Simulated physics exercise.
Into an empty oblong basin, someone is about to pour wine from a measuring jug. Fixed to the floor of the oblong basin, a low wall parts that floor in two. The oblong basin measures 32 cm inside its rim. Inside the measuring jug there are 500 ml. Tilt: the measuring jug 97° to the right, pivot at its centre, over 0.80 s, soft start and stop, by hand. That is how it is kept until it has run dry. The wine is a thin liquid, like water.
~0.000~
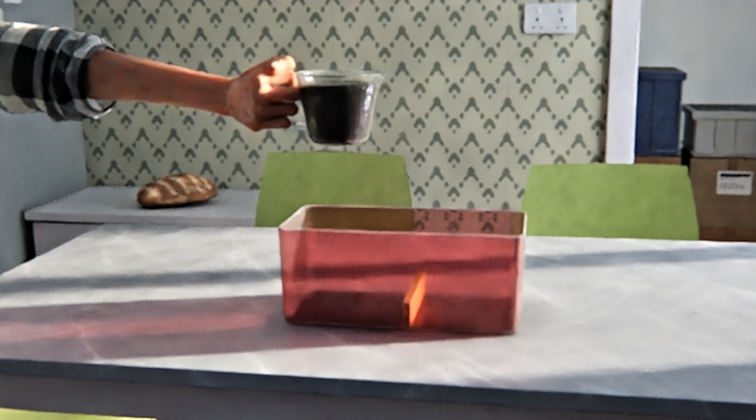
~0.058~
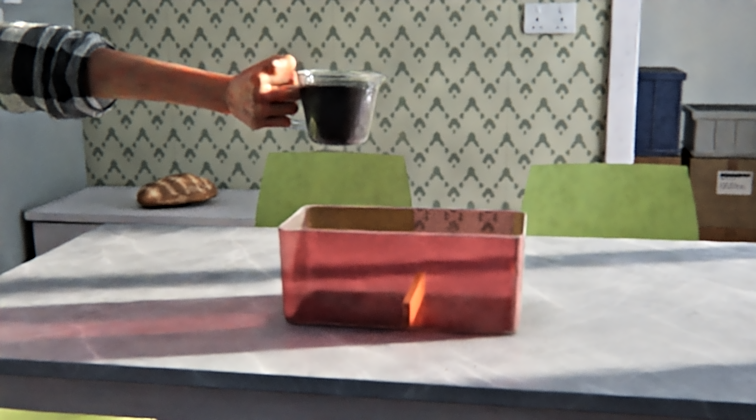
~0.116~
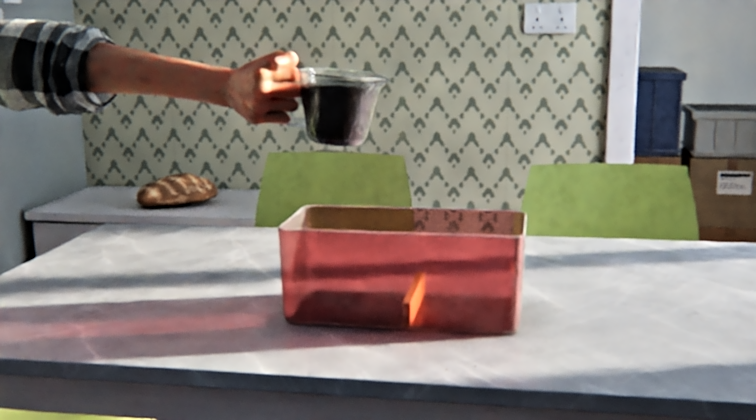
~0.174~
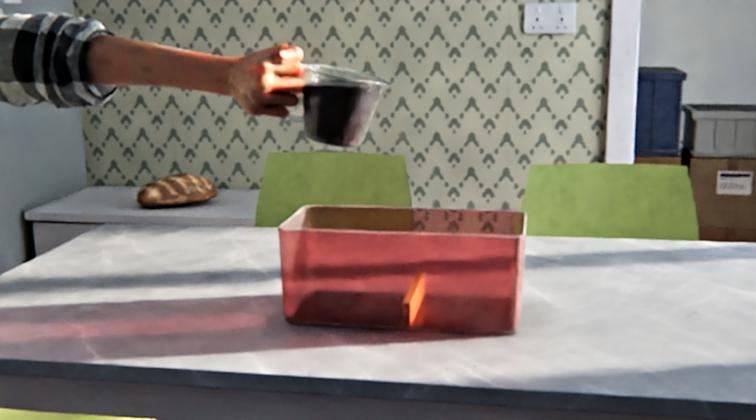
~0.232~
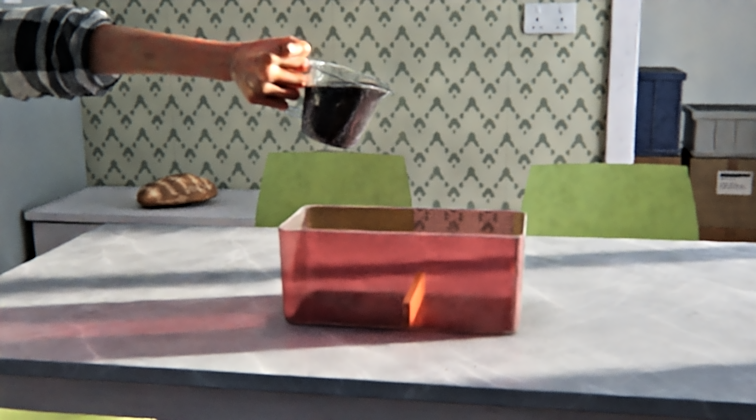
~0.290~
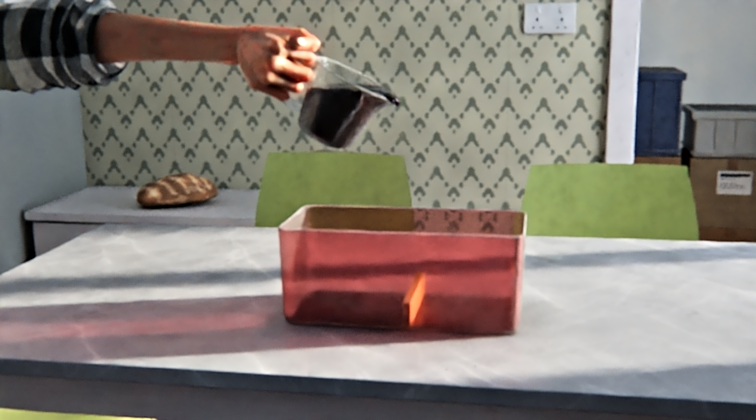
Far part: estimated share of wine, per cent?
87 per cent.
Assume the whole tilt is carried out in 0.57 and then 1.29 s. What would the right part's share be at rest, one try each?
Respectively 90 and 85 %.
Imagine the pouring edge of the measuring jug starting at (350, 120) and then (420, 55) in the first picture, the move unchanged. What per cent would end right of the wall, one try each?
First 5, then 85 per cent.
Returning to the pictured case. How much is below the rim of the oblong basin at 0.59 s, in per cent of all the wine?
I reckon close to 22 percent of it.
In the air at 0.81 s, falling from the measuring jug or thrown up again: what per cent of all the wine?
Close to 14 per cent.
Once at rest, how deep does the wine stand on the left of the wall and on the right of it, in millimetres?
2 mm left, 20 mm right.
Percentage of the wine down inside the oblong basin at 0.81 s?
It works out near 78 per cent.
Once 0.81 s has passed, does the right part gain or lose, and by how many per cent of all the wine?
Change in share is positive, near 16 percent.
By 0.59 s the tilt is 82° and 47 per cent is still to pour, 0 is left of the wall and 21 right of it.
By 0.81 s the tilt is 97° and 8 per cent is still to pour, 7 is left of the wall and 72 right of it.
By 1.05 s the tilt is 97° and 1 per cent is still to pour, 9 is left of the wall and 88 right of it.
By 1.30 s the tilt is 97° and 0 per cent is still to pour, 11 is left of the wall and 88 right of it.
At rest 11 per cent lies left of the wall, 87 right of it and 1 outside.
